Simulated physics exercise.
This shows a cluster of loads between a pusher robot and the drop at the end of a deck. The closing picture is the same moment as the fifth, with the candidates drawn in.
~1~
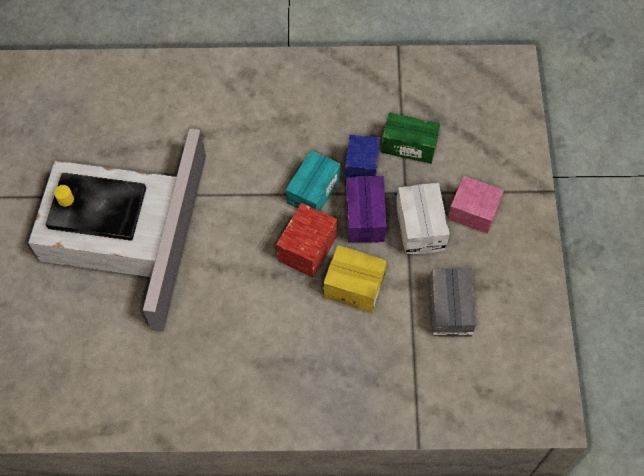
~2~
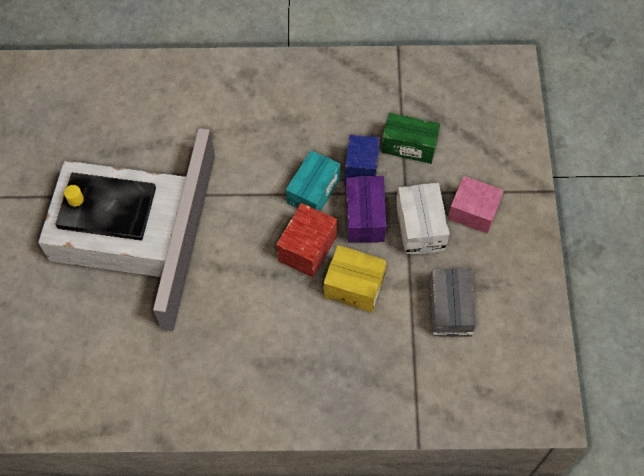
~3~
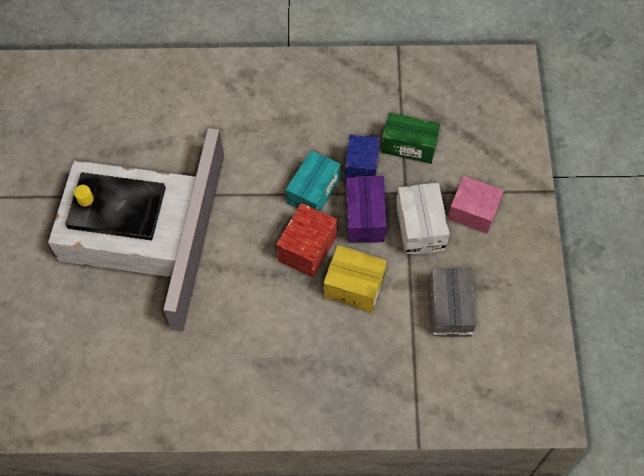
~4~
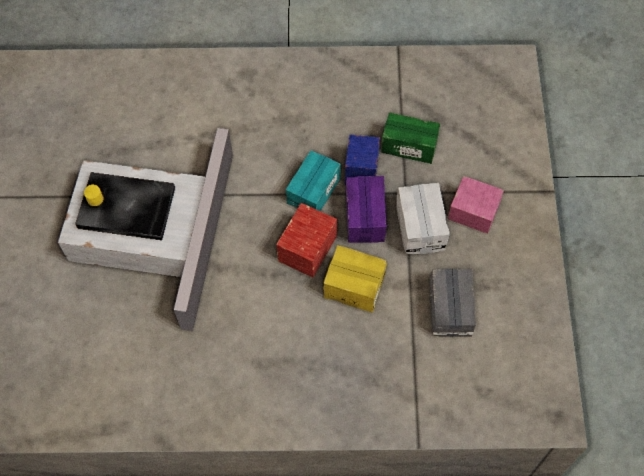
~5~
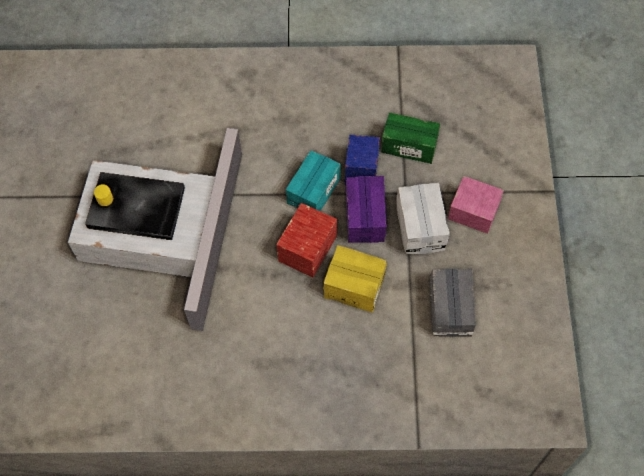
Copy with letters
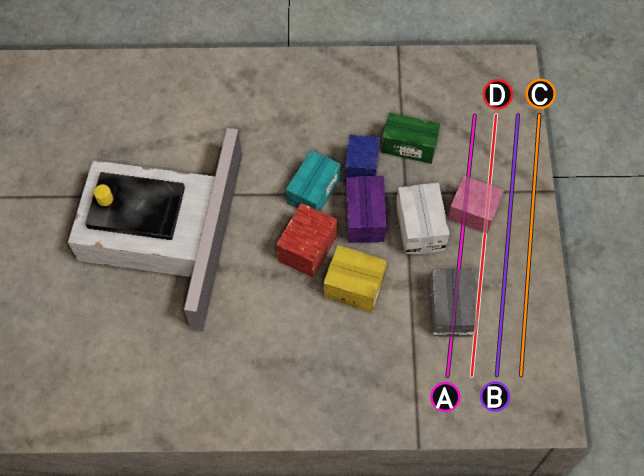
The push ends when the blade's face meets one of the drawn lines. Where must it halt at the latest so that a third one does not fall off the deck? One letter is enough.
The farthest such stop is D.
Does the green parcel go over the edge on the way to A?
By then, no.
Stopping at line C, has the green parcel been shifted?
Yes.
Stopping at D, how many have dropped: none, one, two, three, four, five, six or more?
Two.
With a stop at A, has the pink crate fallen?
Yes.
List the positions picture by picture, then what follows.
Pink crate (476, 205); white parcel (422, 220); turquoise box (313, 184), in the first picture.
Robot (113, 206); red crate (308, 240), in the second picture.
Robot (123, 206); green parcel (410, 138), in the third picture.
Robot (133, 206); purple box (366, 210), in the fourth picture.
Robot (142, 206); pink crate (476, 205); white parcel (422, 220); turquoise box (313, 184), in the fifth picture.
On the marked copy, A at (462, 237); B at (508, 237); C at (531, 237); D at (485, 237).
Taking D. A third of the way, robot (241, 205); yellow parcel (370, 284); blue crate (380, 162).
Two thirds of the way, robot (338, 204); pink crate (555, 201); white parcel (514, 220).
When it is over, robot (414, 203); white parcel over the edge; pink crate over the edge; two fallen.
As for the rest, A is within the limit but short; B drops four; C drops six.
